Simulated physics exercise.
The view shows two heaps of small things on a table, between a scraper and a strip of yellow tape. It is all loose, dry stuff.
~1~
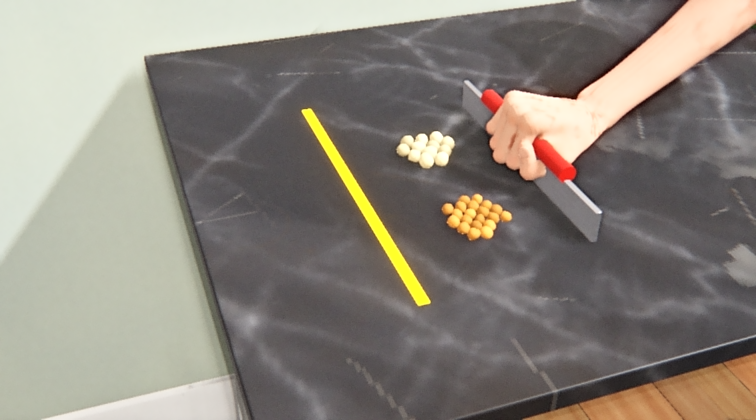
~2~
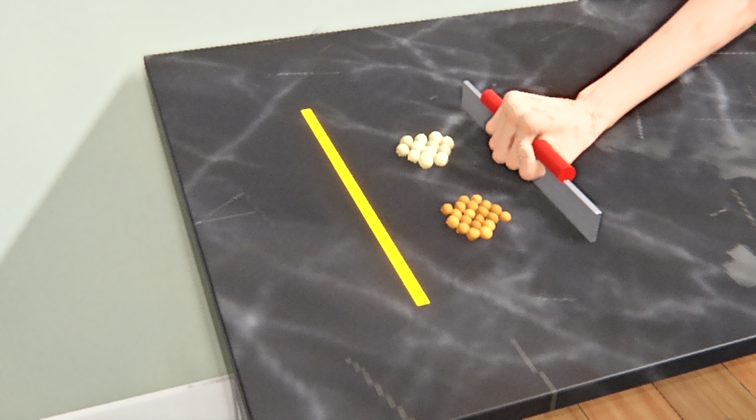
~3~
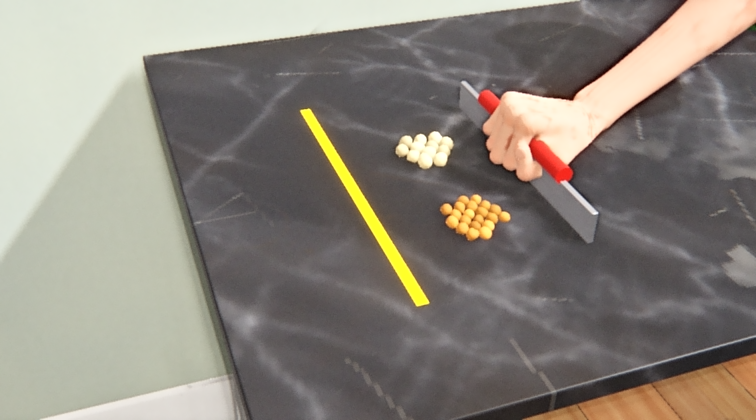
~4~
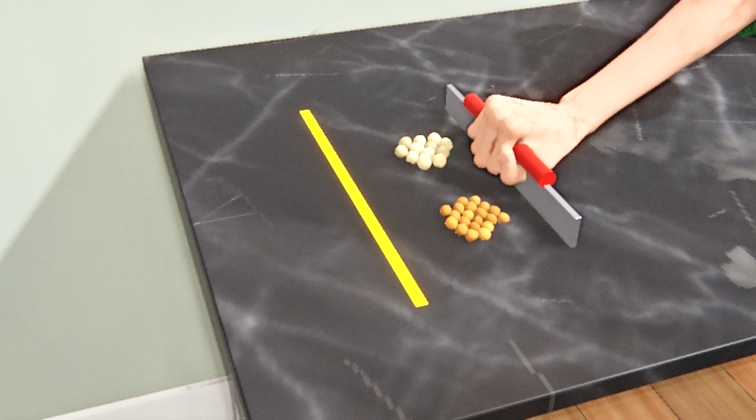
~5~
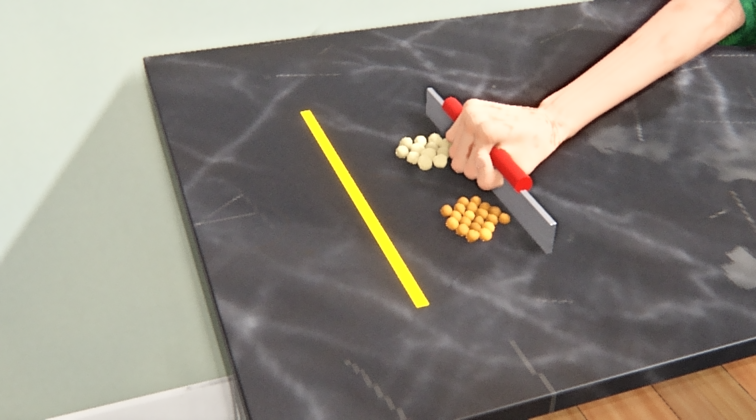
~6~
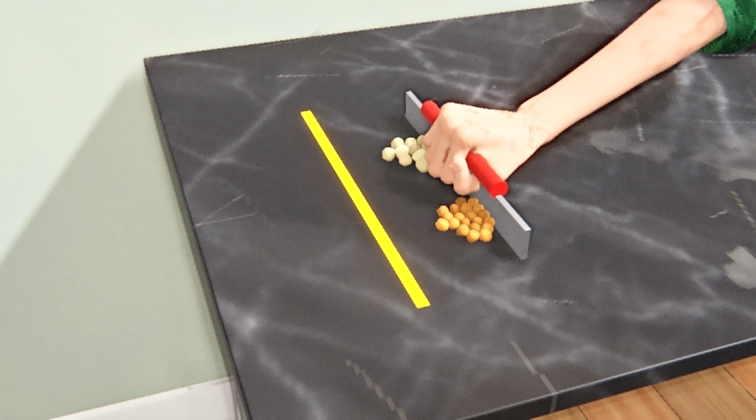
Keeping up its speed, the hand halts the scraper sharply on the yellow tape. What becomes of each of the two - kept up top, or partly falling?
The nearer portion ends up kept up top. The farther portion ends up kept up top.
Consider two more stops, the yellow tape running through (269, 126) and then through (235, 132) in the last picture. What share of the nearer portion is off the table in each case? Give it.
First try 0 in a hundred, second try 0 in a hundred.
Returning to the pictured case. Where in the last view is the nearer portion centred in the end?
Once everything settles, its middle is near (354, 239) in the last picture.
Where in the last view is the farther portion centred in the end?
Its middle ends up near (307, 170).
Then, 0.28 s on from there, scraper still moving, near (403, 161); nearer portion all on the table, its front near (385, 232); farther portion all on the table, its front near (336, 160).
Then, 0.58 s on from there, scraper stopped at the yellow tape; nearer portion all on the table, its front near (326, 245); farther portion all on the table, its front near (292, 170).
Then, 0.86 s on from there, scraper stopped at the yellow tape; nearer portion all on the table, its front near (323, 246); farther portion all on the table, its front near (275, 173).
In the end, scraper stopped at the yellow tape; nearer portion all on the table, its front near (323, 246); farther portion all on the table, its front near (275, 173).
